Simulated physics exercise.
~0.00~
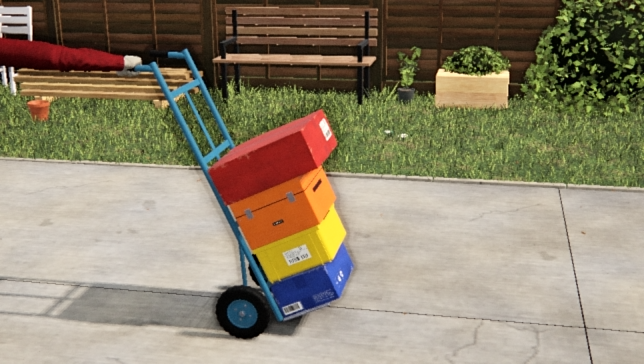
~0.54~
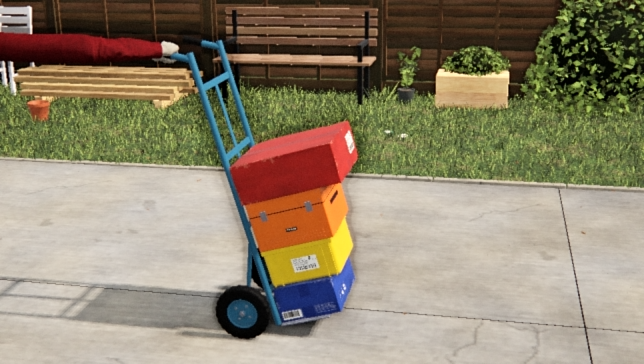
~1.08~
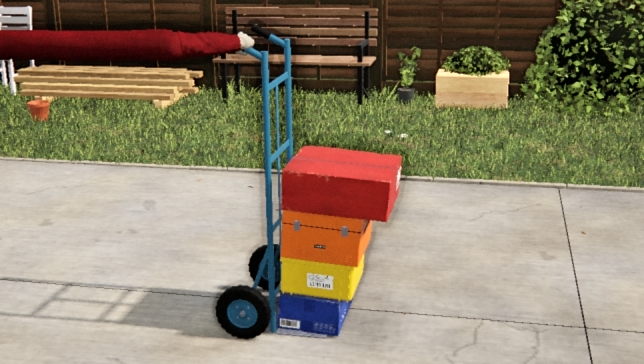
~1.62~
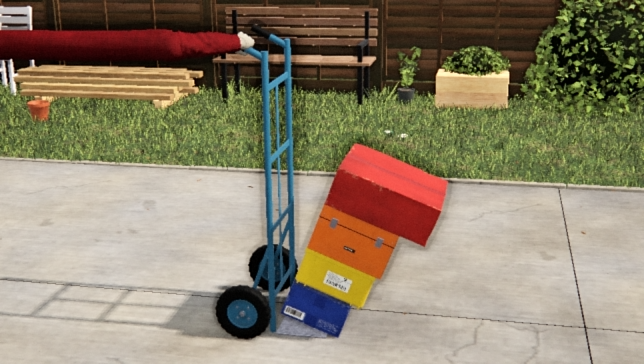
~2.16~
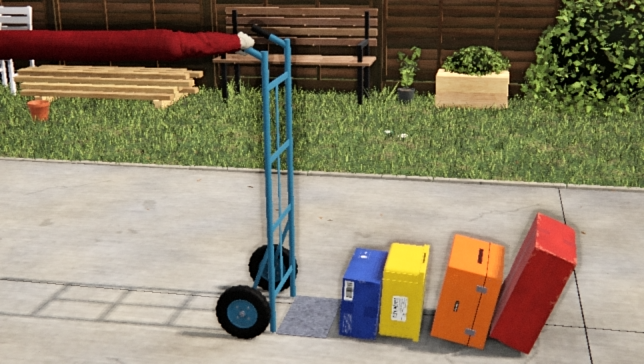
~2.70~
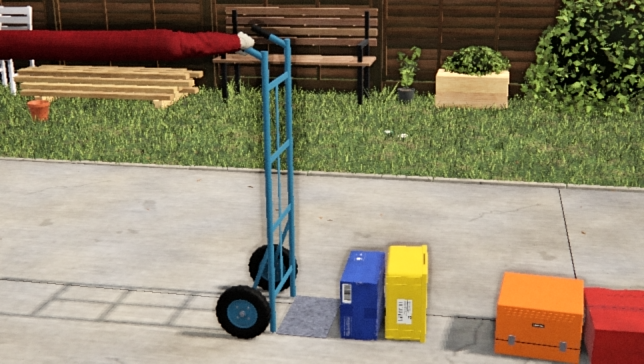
A blue sack truck stacked with a red parcel, an orange toolbox, a yellow tote and a blue box leans back on a concrete patio, seen from the side. Behind it are grass, a bench and a wooden fence, and a red-sleeved arm reaches from the left to the handles. The arm swings the truck forward until it stands upright and stops. The stack keeps going, tipping to the right off the truck and fanning apart. The blue box and yellow tote end tipped over near the plate, while the orange toolbox and red parcel lie toppled farther right.
